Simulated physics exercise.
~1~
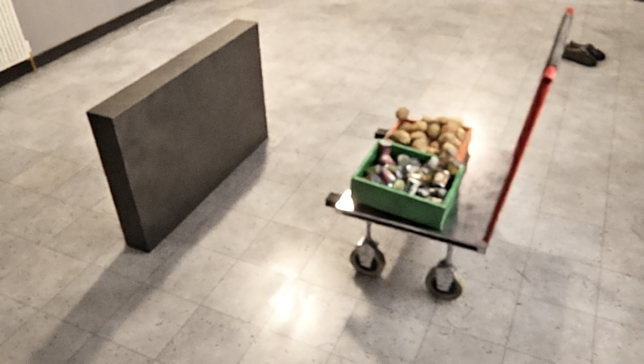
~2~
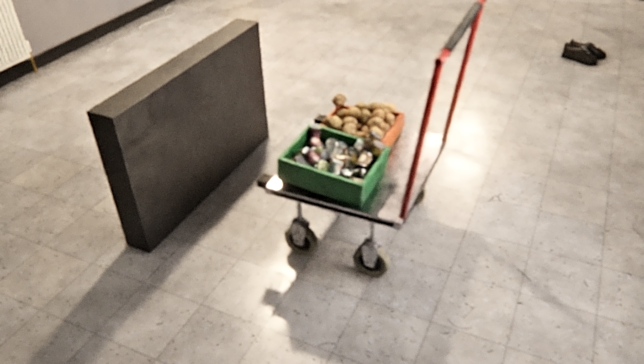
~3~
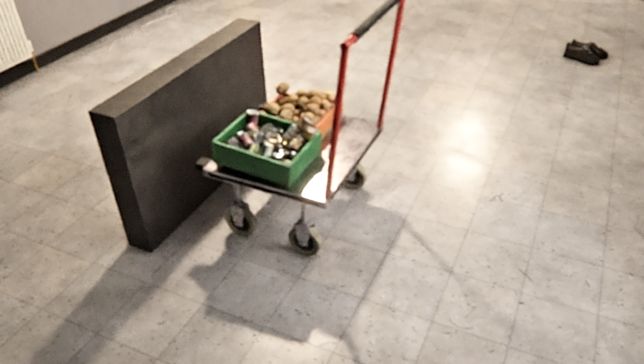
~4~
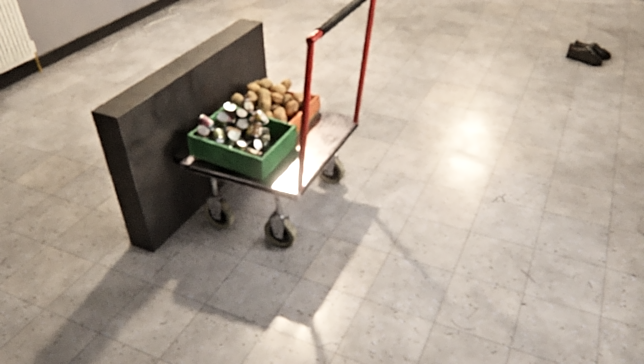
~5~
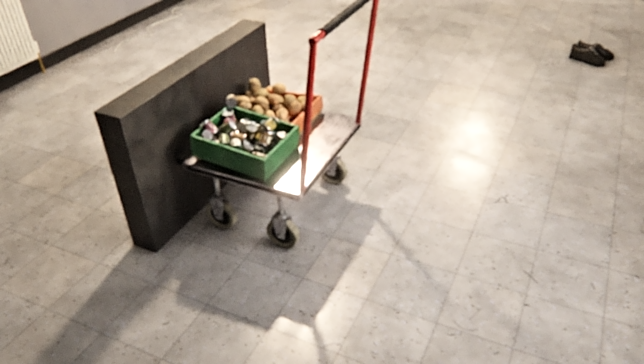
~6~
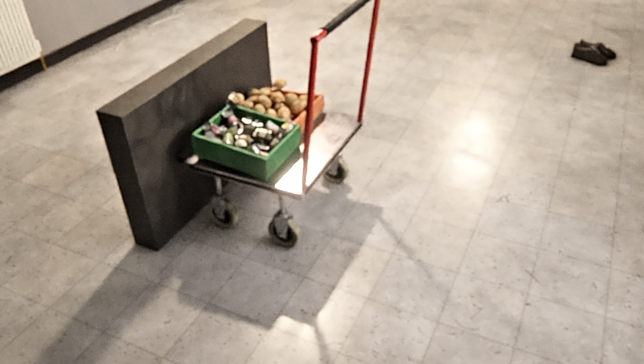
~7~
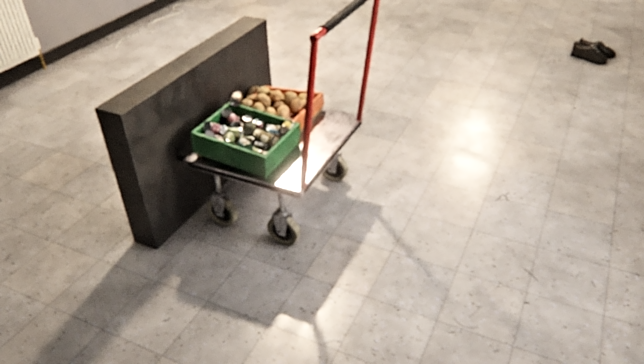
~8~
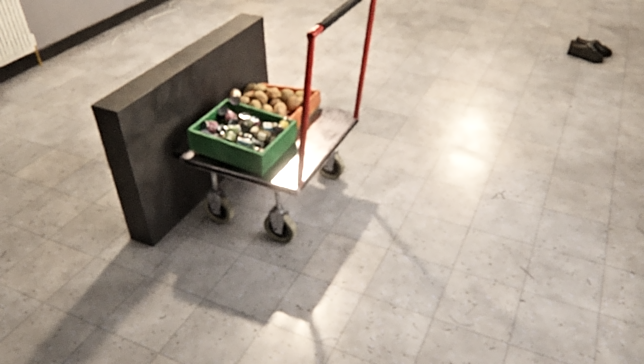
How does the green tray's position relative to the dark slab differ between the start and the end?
At the start the green tray is well to the right of the dark slab, with open floor between them. By the end it has been carried left on the trolley and sits right beside the slab.
